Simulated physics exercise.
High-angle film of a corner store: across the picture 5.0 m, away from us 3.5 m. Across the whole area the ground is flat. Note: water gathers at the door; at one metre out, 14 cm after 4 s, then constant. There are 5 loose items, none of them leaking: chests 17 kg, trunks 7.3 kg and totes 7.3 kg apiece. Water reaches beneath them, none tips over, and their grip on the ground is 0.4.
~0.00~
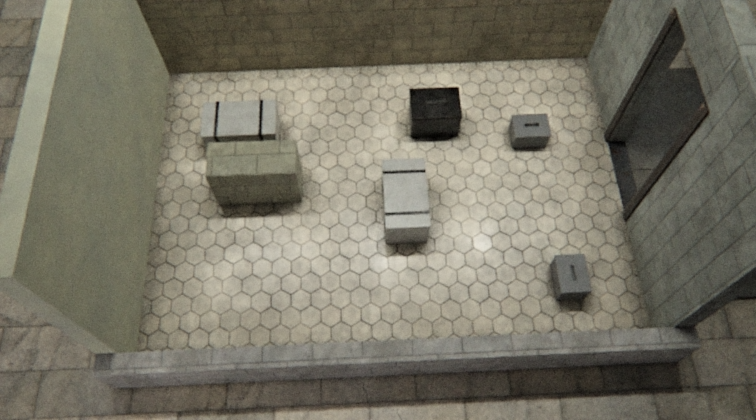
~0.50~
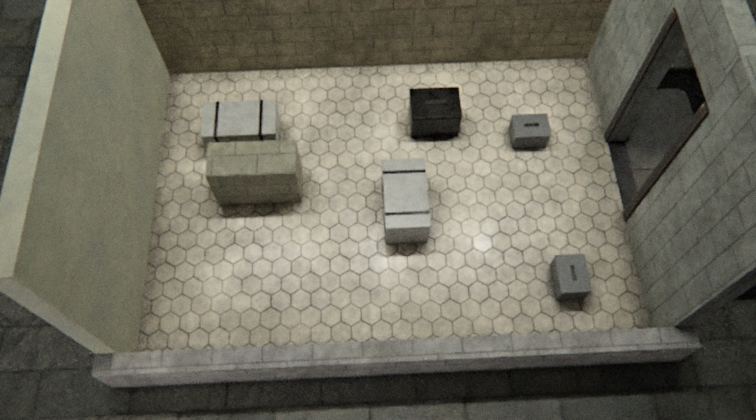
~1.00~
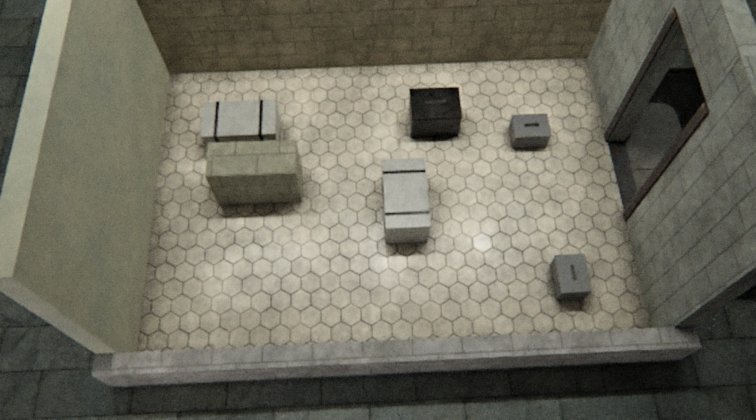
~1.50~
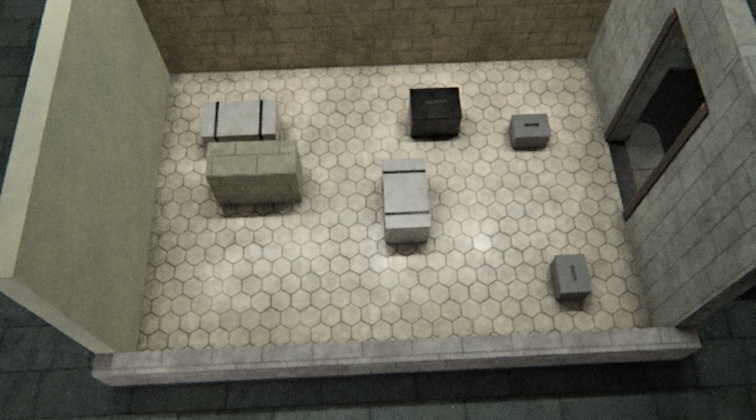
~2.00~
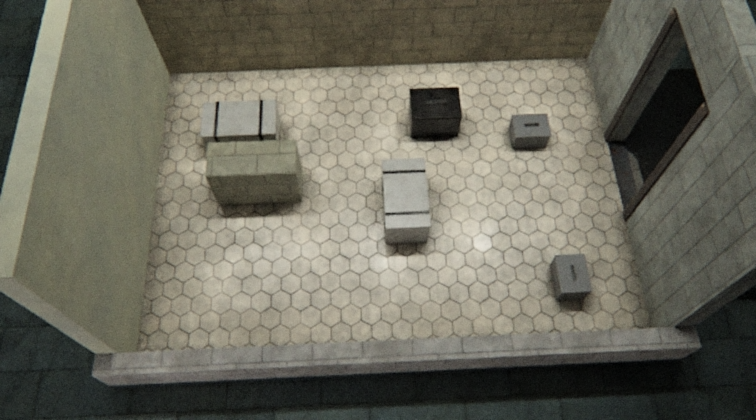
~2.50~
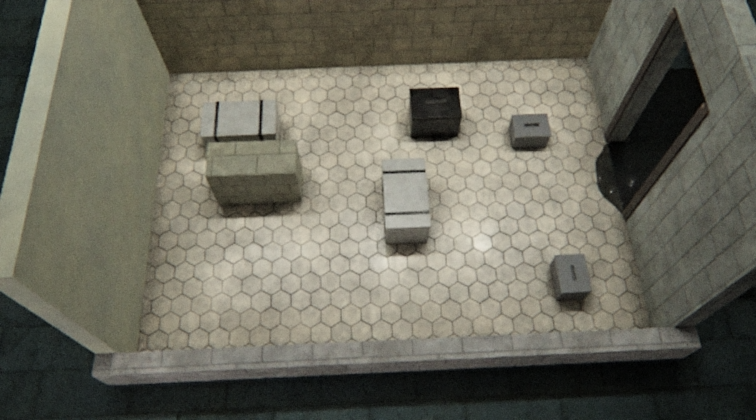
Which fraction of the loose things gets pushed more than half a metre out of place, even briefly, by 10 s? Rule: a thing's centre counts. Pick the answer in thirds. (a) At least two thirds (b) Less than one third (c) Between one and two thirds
Less than one third (b).
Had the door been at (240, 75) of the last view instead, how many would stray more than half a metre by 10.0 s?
Then the count would be 1.
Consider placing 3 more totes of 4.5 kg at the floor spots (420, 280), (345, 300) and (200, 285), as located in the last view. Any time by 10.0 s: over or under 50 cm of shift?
In that order: Past it, short of it, under.
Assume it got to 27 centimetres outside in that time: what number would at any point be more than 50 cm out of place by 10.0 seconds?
Count under that change: 4.
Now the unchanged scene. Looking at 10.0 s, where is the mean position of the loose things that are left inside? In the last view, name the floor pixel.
That lands at roughly (396, 181).
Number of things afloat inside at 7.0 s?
It comes to 0 of them.
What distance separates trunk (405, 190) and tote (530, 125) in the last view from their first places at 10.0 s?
Shifts: 200 cm / 10 cm.
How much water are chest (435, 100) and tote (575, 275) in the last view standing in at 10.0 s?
First about 2 cm, second about 2 cm.
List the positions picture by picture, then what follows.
In the first picture, a chest at (436, 102) rests on the ground; a trunk at (406, 192) rests on the ground; 0.0 m2 under water; 0 of 5 have shifted.
In the second picture, a chest at (436, 102), on the bottom; a trunk at (406, 192) rests on the ground; 0.0 m2 under water; 0 of 5 have shifted.
In the third picture, a chest at (436, 102), on the bottom; a trunk at (406, 192), on the bottom; water covers 0.0 m2; 0 of 5 have shifted.
In the fourth picture, a chest at (436, 102) rests on the ground; a trunk at (406, 192) rests on the ground; 0.0 m2 under water; 0 of 5 have shifted.
In the fifth picture, a chest at (436, 102) rests on the ground; a trunk at (406, 192), on the bottom; 0.0 m2 under water; 0 of 5 have shifted.
In the sixth picture, a chest at (436, 102) rests on the ground; a trunk at (406, 192) rests on the ground; water covers 0.1 m2; 0 of 5 have shifted.
After 3.5 s 0 of 5 are over 50 cm from their spots; 0 afloat.
After 4.5 s 0 of 5 are over 50 cm from their spots; 0 afloat.
After 7.0 s 1 of 5 are over 50 cm from their spots; 0 afloat.
After 10.0 s 1 of 5 are over 50 cm from their spots, and 1 have been at some point; 1 afloat.
